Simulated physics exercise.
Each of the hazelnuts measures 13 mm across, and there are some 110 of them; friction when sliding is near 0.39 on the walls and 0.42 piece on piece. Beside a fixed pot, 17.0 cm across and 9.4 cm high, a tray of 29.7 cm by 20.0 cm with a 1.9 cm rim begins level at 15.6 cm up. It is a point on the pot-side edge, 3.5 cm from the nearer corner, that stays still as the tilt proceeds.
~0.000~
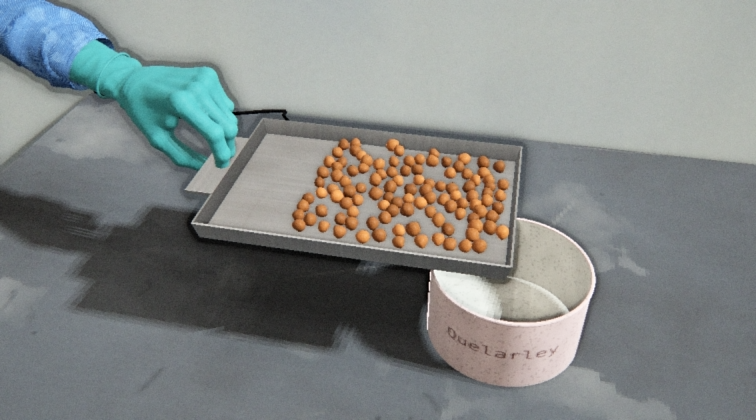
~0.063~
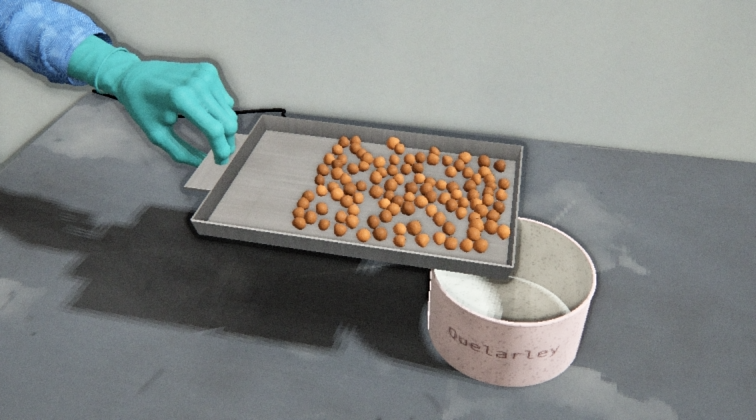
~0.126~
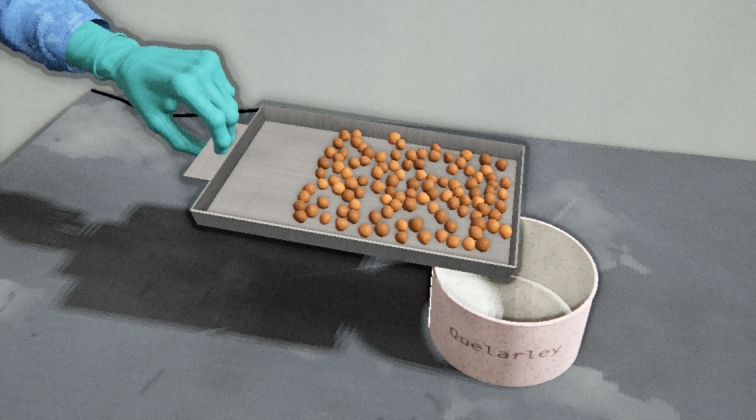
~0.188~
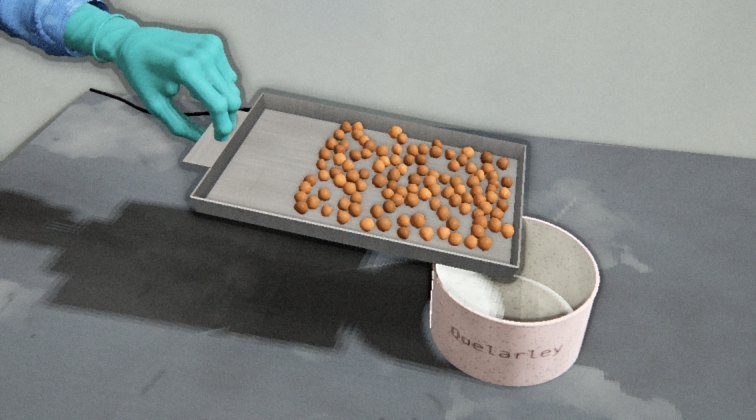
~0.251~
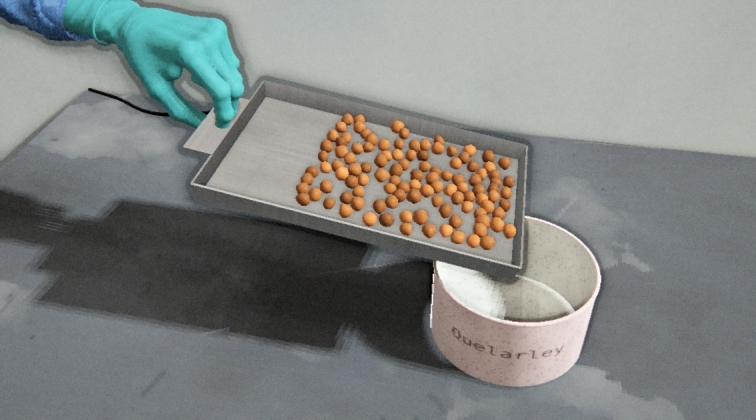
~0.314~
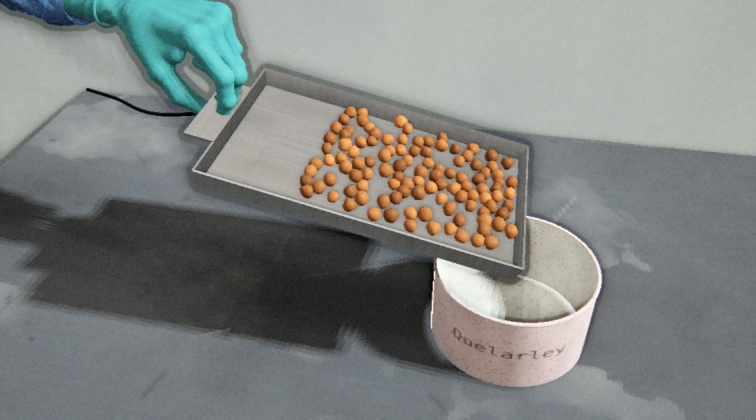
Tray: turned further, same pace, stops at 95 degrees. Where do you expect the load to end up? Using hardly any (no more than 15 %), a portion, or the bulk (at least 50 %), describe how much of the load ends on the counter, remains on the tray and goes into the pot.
Counter: A portion, left on the tray: Hardly any, pot: The bulk.
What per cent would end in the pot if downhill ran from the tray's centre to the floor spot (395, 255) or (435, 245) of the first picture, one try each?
First try: About 0 percent; second try: About 5 percent.
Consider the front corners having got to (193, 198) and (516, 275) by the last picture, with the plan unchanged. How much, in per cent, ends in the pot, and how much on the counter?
The pot gets 0 and the counter 100.
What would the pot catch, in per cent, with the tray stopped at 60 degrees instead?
0 %.
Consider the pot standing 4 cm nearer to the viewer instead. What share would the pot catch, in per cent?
It would come to roughly 55 percent.
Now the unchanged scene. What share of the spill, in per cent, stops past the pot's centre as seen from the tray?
90 per cent.
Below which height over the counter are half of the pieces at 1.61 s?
Roughly 20 cm.
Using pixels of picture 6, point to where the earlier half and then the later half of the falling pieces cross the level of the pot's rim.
Early half: About (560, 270); late half: (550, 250).
After 1.09 s, tilt 51 degrees; the tray holds 100 %, the pot 0 %.
After 1.61 s, tilt 77 degrees; the tray holds 100 %, the pot 0 %.
Then, at 2.19 s, tilt 95 degrees; the tray holds 15 %, the pot 50 %.
In the end, at 3.3 s, counter 35 %, tray 0 %, pot 65 %.
